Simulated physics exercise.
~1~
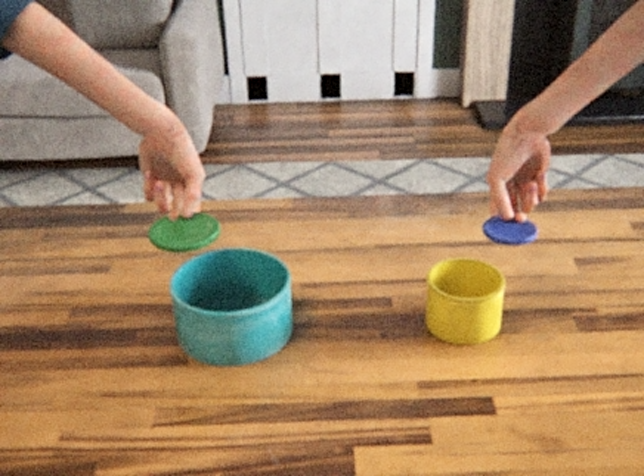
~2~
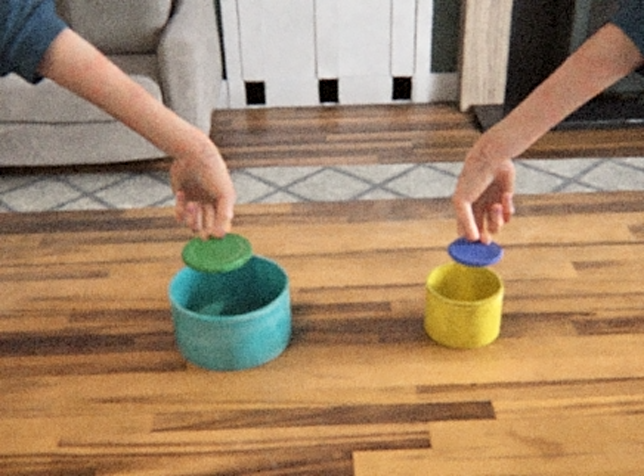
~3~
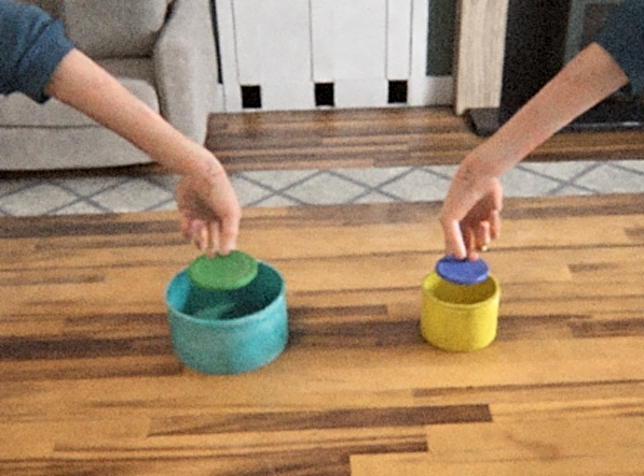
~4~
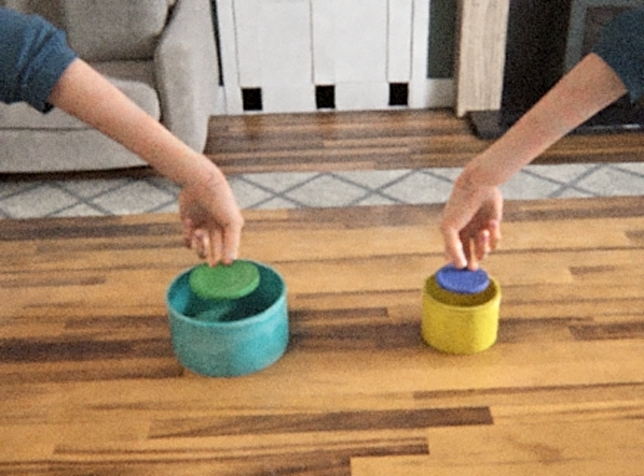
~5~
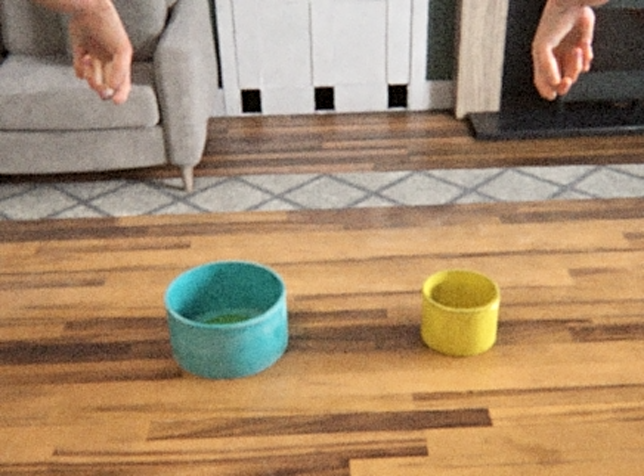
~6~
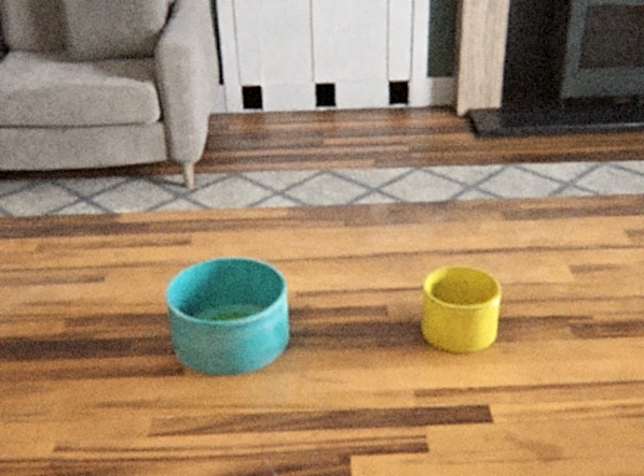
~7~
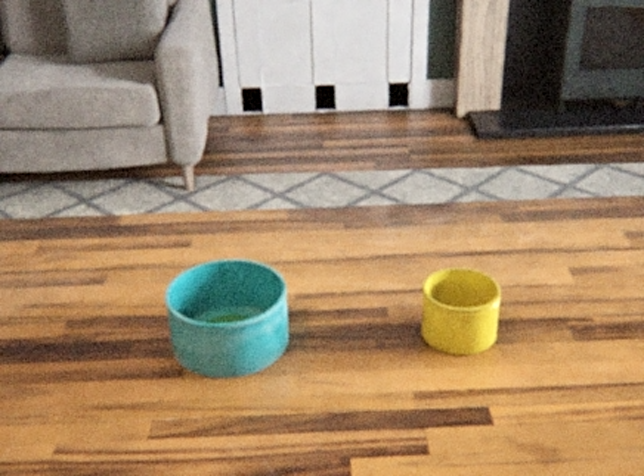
On a wooden tabletop in a living room, a wide teal pot stands at left and a smaller yellow pot at right, with a grey sofa behind. Two hands reach in from either side, holding a green disc above the teal pot and a blue disc above the yellow one. They move the discs inward and lower them to the pot openings. The hands then let go and draw back up. The green disc drops inside and lies low in the teal pot, while the blue one slips out of sight in the yellow pot, and both pots stay still.
